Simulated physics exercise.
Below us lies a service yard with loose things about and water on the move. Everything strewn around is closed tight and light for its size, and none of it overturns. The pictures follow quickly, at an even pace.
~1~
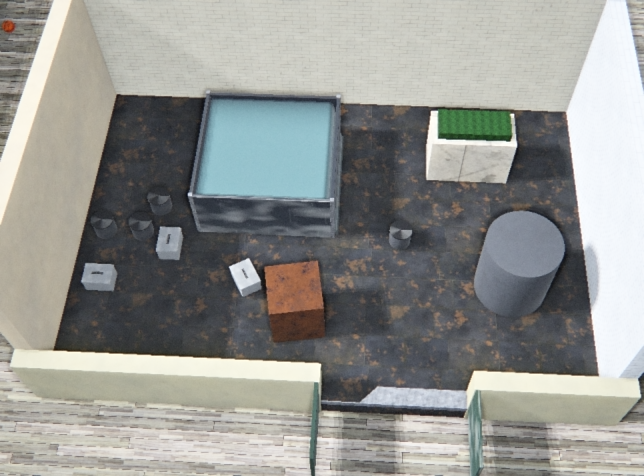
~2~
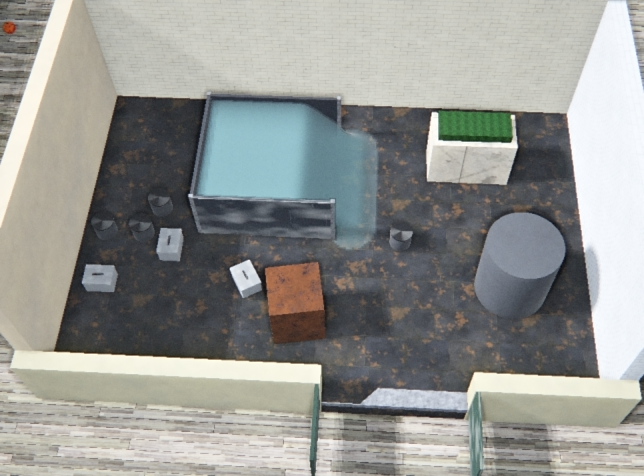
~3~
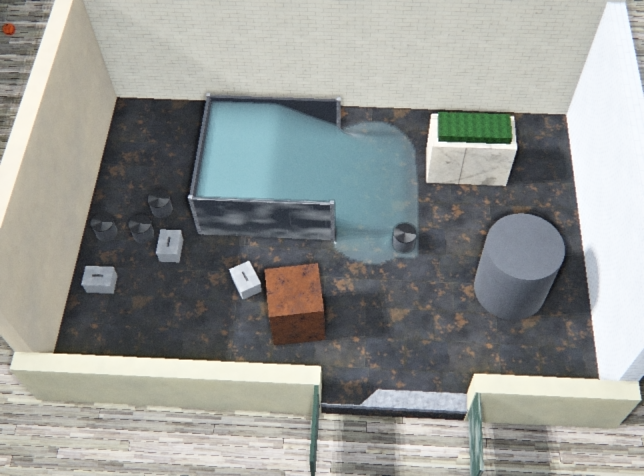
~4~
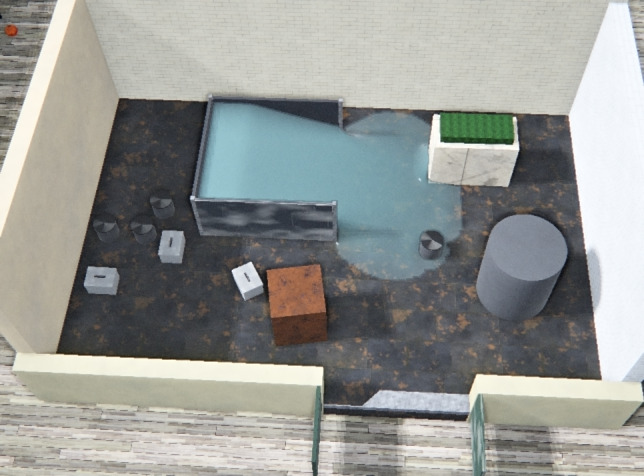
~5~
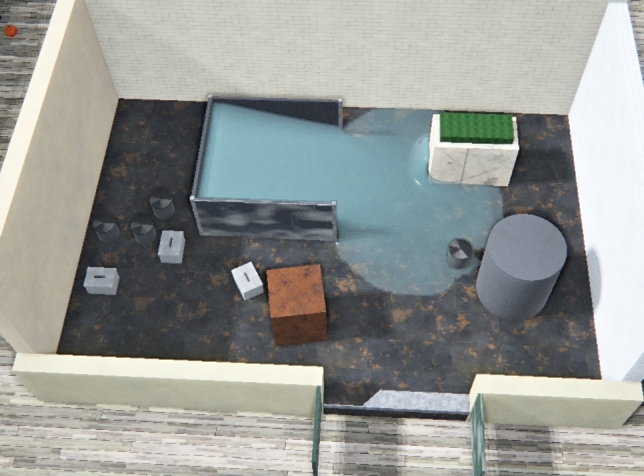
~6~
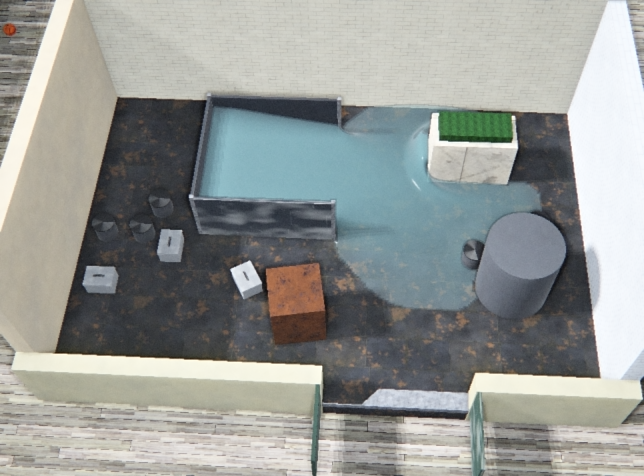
In a walled service yard with a dark, rust-flecked floor, water fills a tank whose right side is open in the later views. The water spreads rightward across the floor, reaching around the green-topped white block, and pushes a small grey pail right, up beside the large grey cylinder.
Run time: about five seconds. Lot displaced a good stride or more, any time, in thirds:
It stays in the bottom third.
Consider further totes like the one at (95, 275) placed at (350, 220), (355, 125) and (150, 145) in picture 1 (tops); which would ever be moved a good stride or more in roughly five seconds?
One by one: Knocked well away; knocked well away; hardly budges.
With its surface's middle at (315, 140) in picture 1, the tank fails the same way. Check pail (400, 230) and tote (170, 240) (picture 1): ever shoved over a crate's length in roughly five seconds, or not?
In the order asked: Got displaced that much and lacked the distance.
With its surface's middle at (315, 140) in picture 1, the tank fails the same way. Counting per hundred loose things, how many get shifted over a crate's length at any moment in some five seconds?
Close to 20 %.
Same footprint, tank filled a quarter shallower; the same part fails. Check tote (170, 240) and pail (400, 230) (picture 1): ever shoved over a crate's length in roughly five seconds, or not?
First: Shy of that; second: At least that much.
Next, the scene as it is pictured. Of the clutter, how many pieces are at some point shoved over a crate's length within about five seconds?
Exactly 2.
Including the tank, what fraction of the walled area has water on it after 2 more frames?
About 40 percent.
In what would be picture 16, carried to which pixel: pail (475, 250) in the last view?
It should end up around (581, 188).
A moment on, 2 of 8 are well off their spots; 2 afloat.
Next, 2 of 8 are well off their spots; 2 afloat.
Later, 2 of 8 are well off their spots; 2 afloat.
In the end, 2 of 8 are well off their spots, and 2 have been at some point; 1 afloat.
